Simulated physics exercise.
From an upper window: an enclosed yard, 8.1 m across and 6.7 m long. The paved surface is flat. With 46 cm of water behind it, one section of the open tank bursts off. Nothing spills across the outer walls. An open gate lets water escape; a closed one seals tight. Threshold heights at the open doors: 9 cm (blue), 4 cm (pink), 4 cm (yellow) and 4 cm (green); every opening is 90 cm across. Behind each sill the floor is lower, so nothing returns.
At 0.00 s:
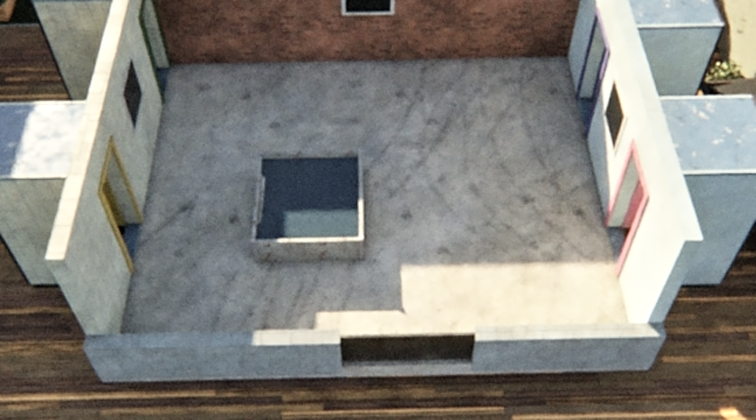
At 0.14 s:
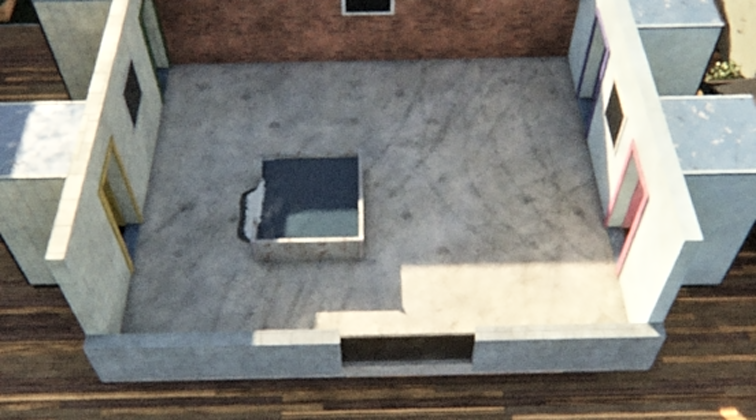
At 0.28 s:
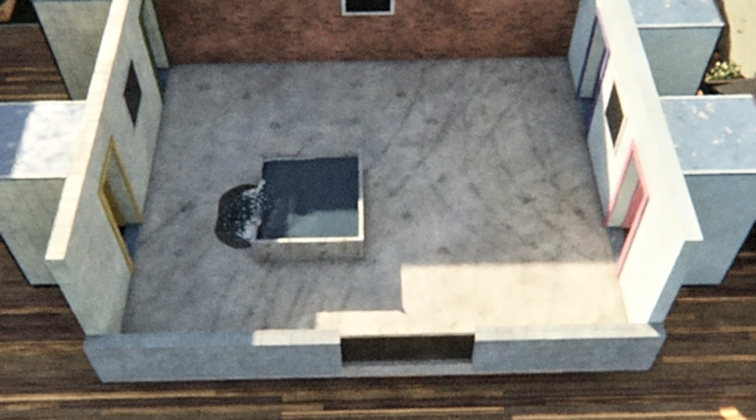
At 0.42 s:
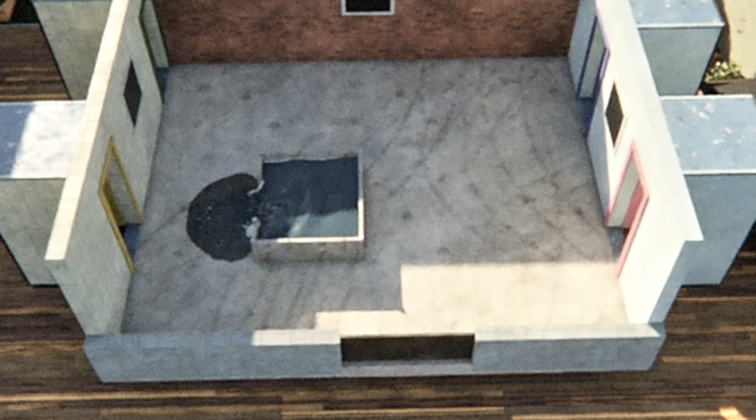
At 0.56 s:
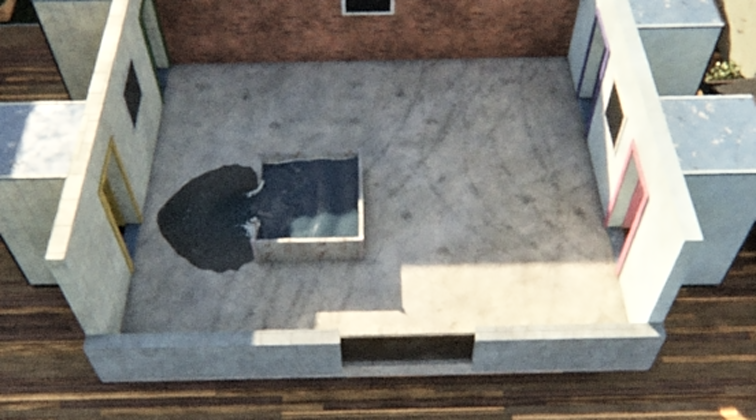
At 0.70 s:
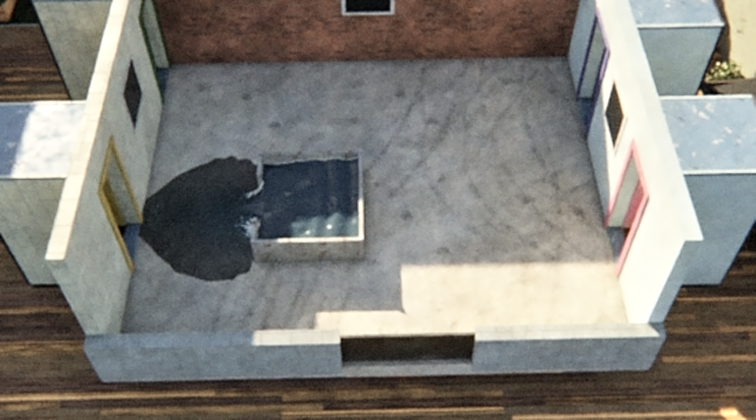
Water bursts from the left side of the open tank and spreads leftward across the paving.
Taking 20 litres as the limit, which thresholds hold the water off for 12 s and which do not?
Within that time: At the blue door it keeps below the limit; at the pink door it does not reach the limit; at the yellow door it exceeds the limit; at the green door it exceeds the limit.
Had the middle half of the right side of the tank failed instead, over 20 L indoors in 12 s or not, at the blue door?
Then: Blue below.
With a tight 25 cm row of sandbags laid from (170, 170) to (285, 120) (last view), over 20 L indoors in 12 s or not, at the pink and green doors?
Then: Pink below, green below.
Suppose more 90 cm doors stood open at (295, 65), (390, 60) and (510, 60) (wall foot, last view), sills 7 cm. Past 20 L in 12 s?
In turn: Below, not over, below.
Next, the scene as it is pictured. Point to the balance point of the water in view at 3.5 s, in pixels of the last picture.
Around (246, 206).
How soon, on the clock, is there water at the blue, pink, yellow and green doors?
Arrival: Blue 11.5 s, pink not within the 12 s, yellow 0.8 s, green 2.0 s.
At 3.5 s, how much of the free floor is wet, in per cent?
Near 20 per cent is wet.
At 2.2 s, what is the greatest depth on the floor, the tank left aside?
Up to some 22 cm.
After 1.4 s water covers 10 % of the floor and is deepest (27 cm) near (256, 217); blue door not reached, pink door not reached, yellow door 12 cm at the sill, 29 L in, green door not reached.
After 2.2 s water covers 15 % of the floor and is deepest (22 cm) near (154, 211); blue door not reached, pink door not reached, yellow door 16 cm at the sill, 100 L in, green door 2 cm at the sill, 0 L in.
After 3.5 s water covers 20 % of the floor and is deepest (16 cm) near (256, 217); blue door not reached, pink door not reached, yellow door 13 cm at the sill, 180 L in, green door 6 cm at the sill, 1 L in.
After 7.0 s water covers 50 % of the floor and is deepest (9 cm) near (116, 358); blue door not reached, pink door not reached, yellow door 7 cm at the sill, 261 L in, green door 6 cm at the sill, 25 L in.
After 12.0 s water covers 80 % of the floor and is deepest (5 cm) near (116, 358); blue door 1 cm at the sill, 0 L in, pink door not reached, yellow door 4 cm at the sill, 280 L in, green door 4 cm at the sill, 36 L in.
